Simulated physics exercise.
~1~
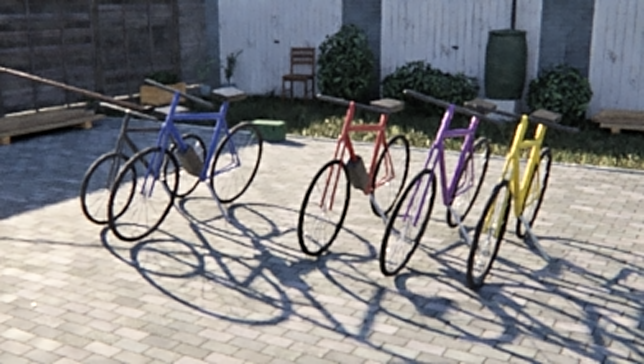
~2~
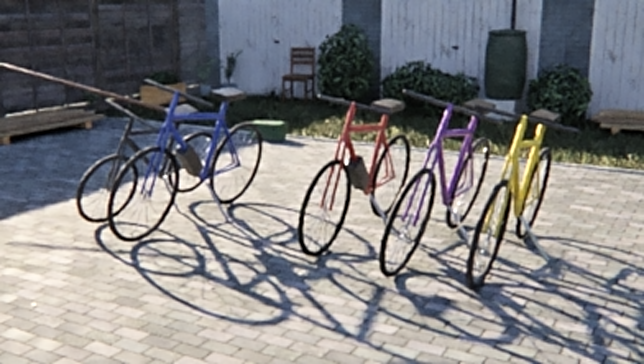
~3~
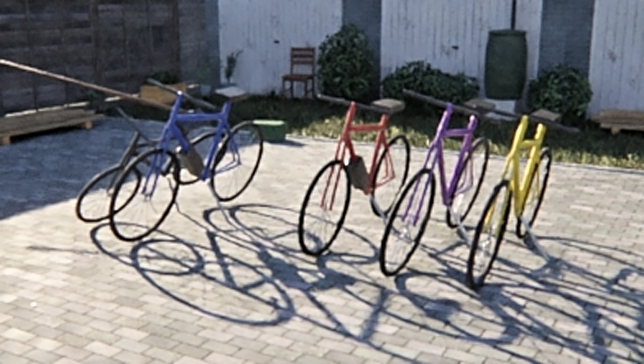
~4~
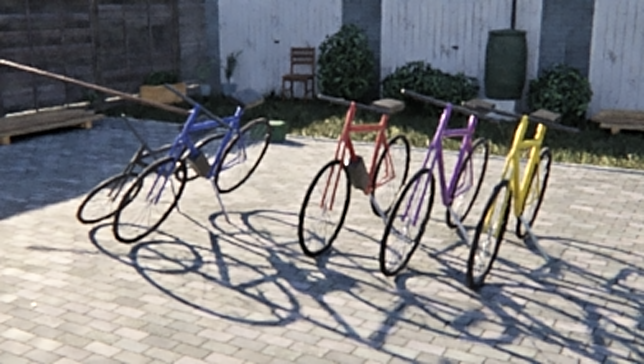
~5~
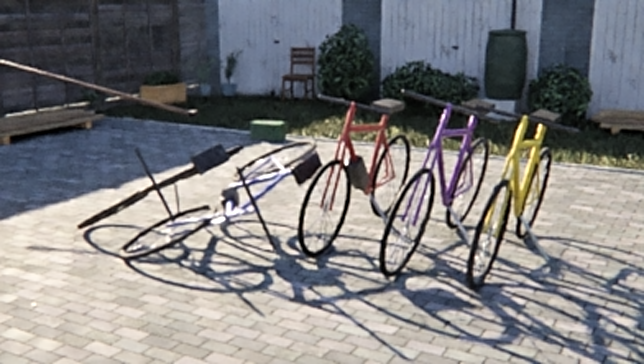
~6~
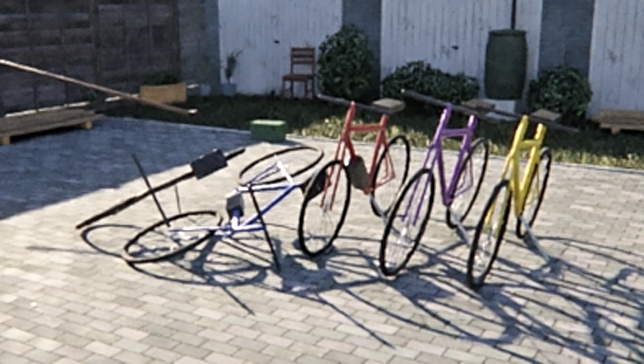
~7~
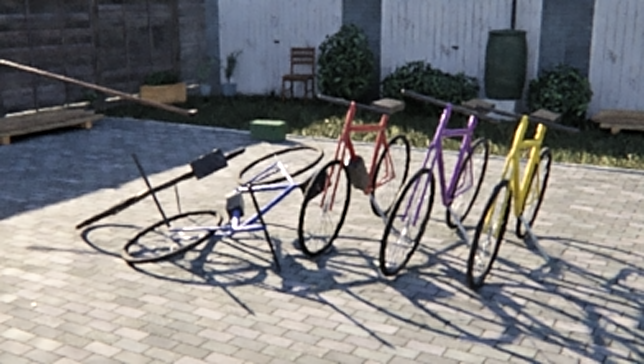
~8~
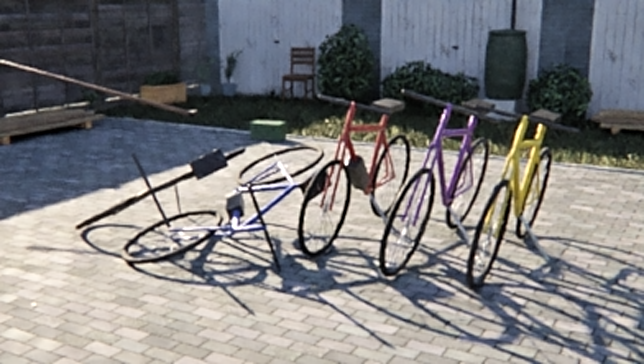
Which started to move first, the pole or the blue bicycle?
The pole started to move first. The blue bicycle only began to tip later, once the dark bicycle beside it was already leaning well over.
